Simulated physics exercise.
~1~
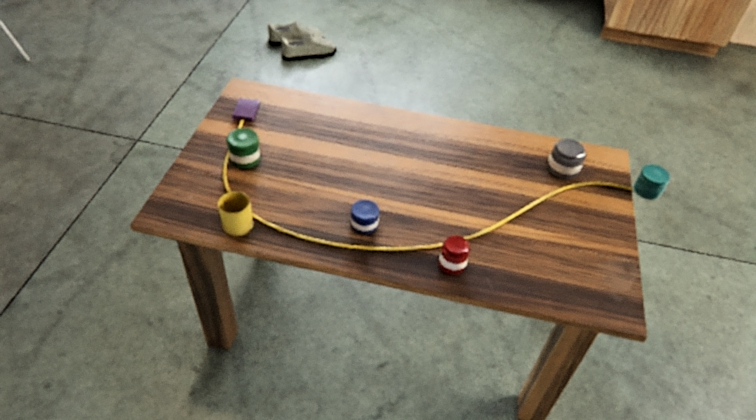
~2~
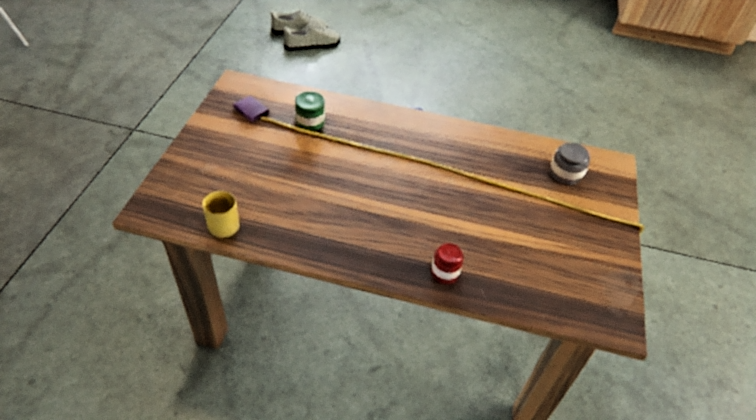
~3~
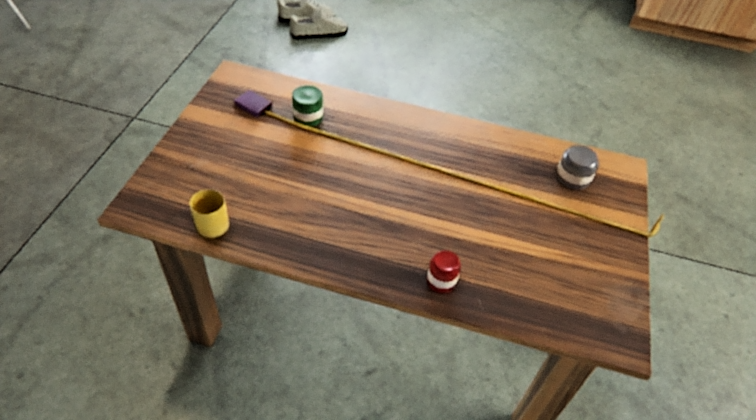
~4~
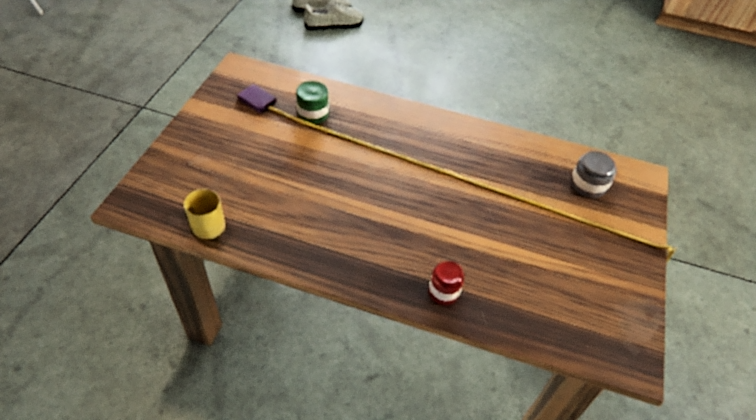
The footage shows a yellow cable linking a purple object to a teal container at a wooden table's right edge; the cable snaps straight, the blue tin and teal container drop from view, and the green canister shifts right, ending upright near the purple object while the other items stay put.
